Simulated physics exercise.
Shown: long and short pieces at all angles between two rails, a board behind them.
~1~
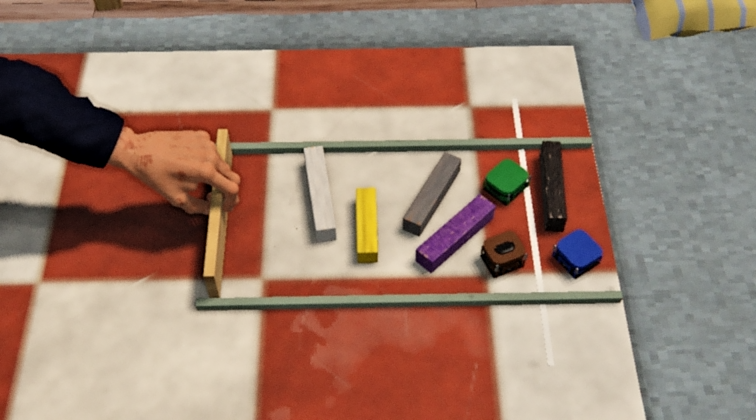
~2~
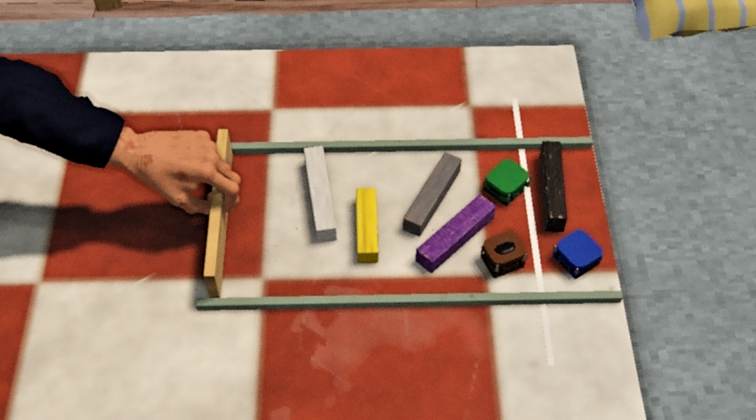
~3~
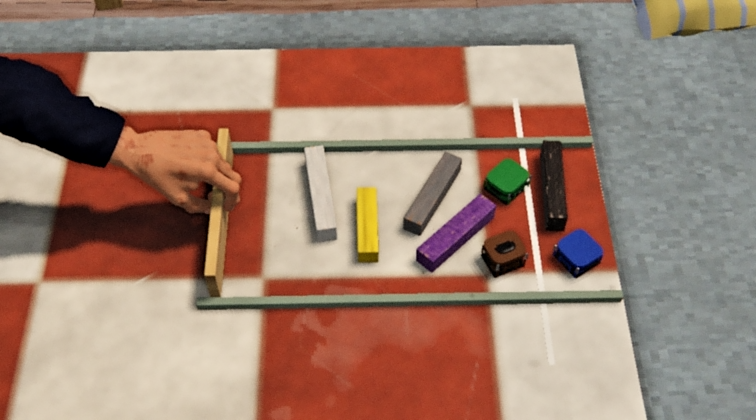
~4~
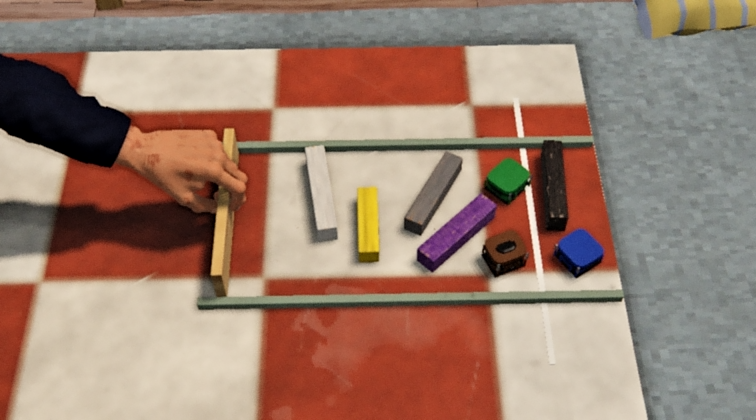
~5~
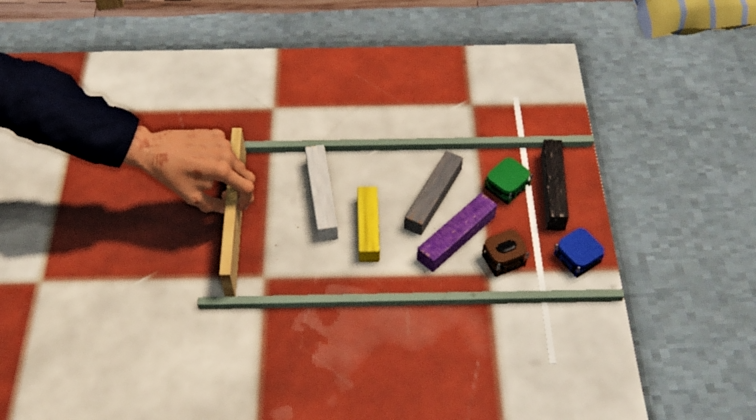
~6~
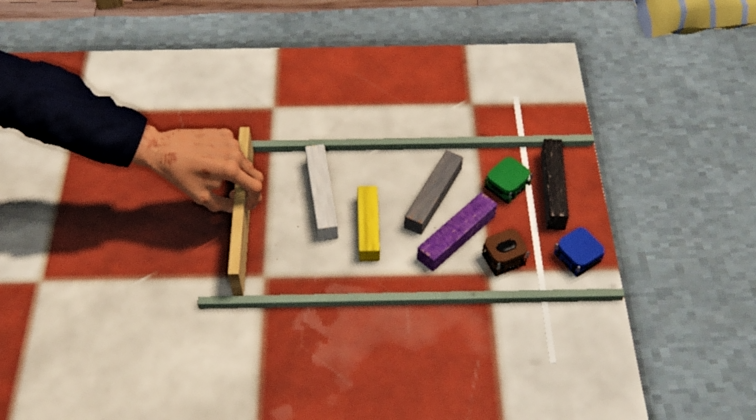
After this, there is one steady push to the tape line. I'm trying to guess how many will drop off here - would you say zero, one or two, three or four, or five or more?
Expect a tiny handful, one or two, to go down.
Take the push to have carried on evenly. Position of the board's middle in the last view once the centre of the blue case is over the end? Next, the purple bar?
The blue case gives roughly (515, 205), the purple bar roughly (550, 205).
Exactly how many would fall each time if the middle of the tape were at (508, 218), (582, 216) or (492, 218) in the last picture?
It would be 0, 7 and 0.
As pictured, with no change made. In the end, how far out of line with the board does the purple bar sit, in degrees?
It works out to near 35°.
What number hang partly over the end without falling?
3 is the number.
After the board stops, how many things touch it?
Counting them up gives 1.
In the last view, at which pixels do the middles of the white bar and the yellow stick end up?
They end up close to (540, 188) and (565, 220).
Early on, none off yet; blue case at rest near (580, 252); black bar at rest near (554, 183); green case at rest near (508, 180).
A while later, none off yet; blue case at rest near (580, 252); black bar moving near (558, 183); green case travelled a little near (525, 179).
Finally, the number that fall off is one or two; lost, black bar and blue case.
